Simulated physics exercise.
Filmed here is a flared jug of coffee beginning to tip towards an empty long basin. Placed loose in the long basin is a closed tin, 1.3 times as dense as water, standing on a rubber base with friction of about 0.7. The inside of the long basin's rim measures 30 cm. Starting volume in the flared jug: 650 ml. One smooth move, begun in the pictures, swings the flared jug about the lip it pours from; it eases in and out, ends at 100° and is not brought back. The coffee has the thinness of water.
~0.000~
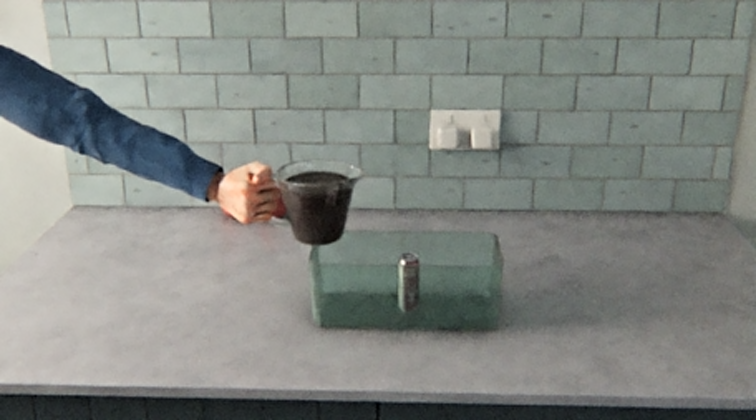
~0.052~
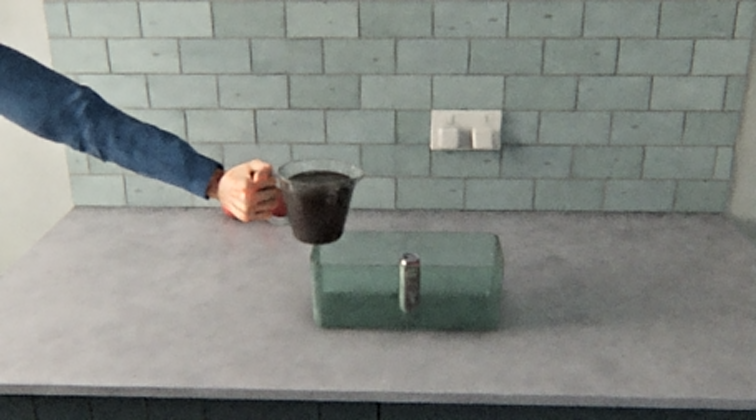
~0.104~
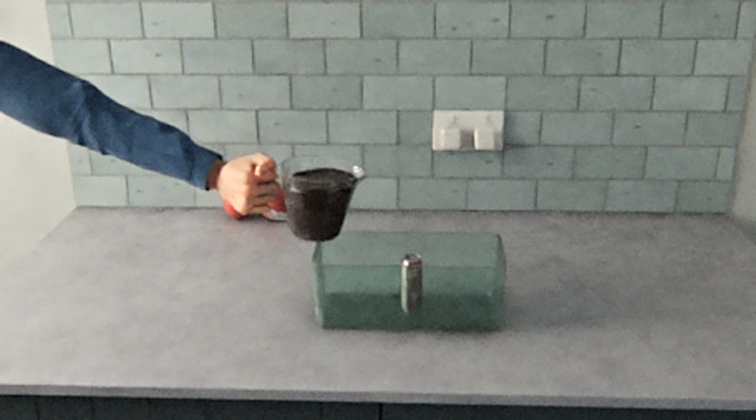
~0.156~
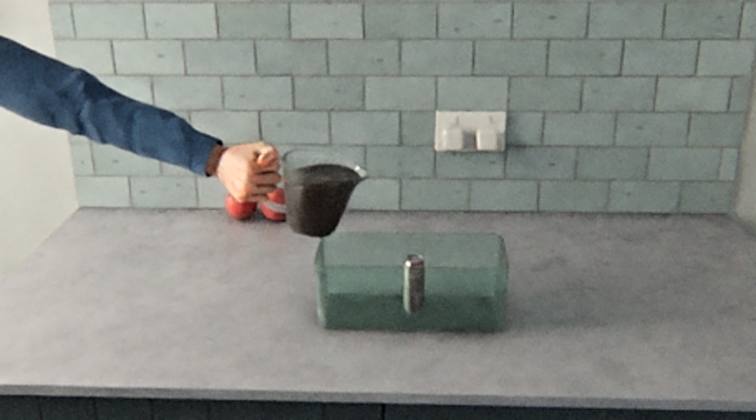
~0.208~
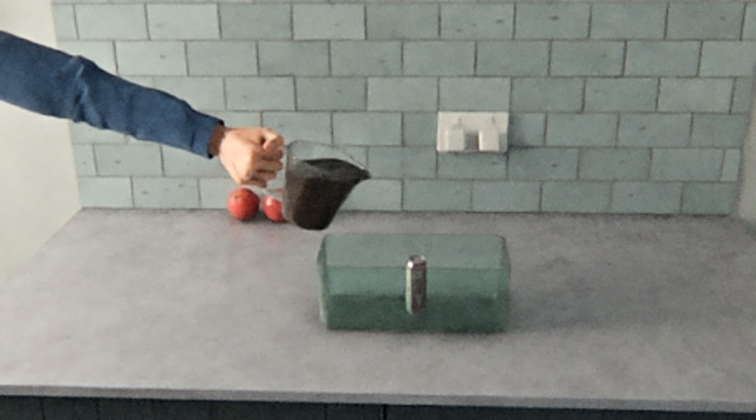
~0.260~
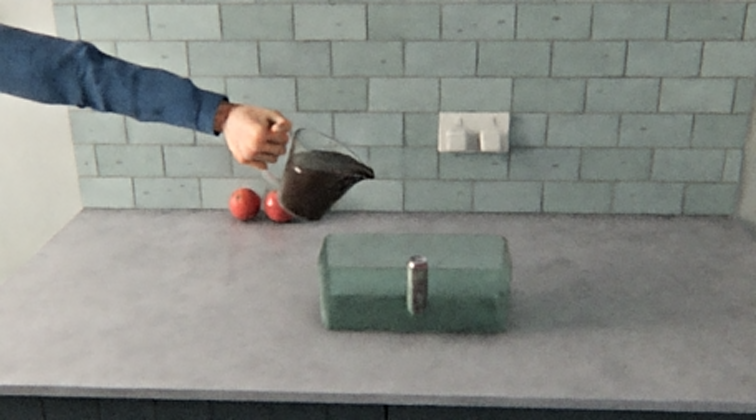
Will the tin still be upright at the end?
It will weather it.
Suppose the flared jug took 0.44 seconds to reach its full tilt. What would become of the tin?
Outcome - the tin stays erect.
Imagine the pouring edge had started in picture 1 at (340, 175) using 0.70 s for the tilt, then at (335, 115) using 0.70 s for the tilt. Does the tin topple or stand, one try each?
Trial 1 - tin tips; trial 2 - tin stays standing.
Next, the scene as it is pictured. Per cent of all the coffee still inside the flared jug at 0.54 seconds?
Roughly 54 %.
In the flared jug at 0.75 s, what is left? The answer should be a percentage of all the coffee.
I reckon near 7 per cent still sits there.
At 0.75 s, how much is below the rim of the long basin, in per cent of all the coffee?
About 66 %.
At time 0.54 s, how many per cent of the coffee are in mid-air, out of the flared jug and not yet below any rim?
My guess is roughly 38 %.
After 0.54 s the tilt is 88° and 55 per cent is still to pour; the tin stands where it began.
After 0.75 s the tilt is 100° and 7 per cent is still to pour; the tin stands where it began.
After 0.96 s the tilt is 100° and 0 per cent is still to pour; the tin stands where it began.
After 1.20 s the tilt is 100° and 0 per cent is still to pour; the tin stands where it began.
In the end the tin stands where it began.
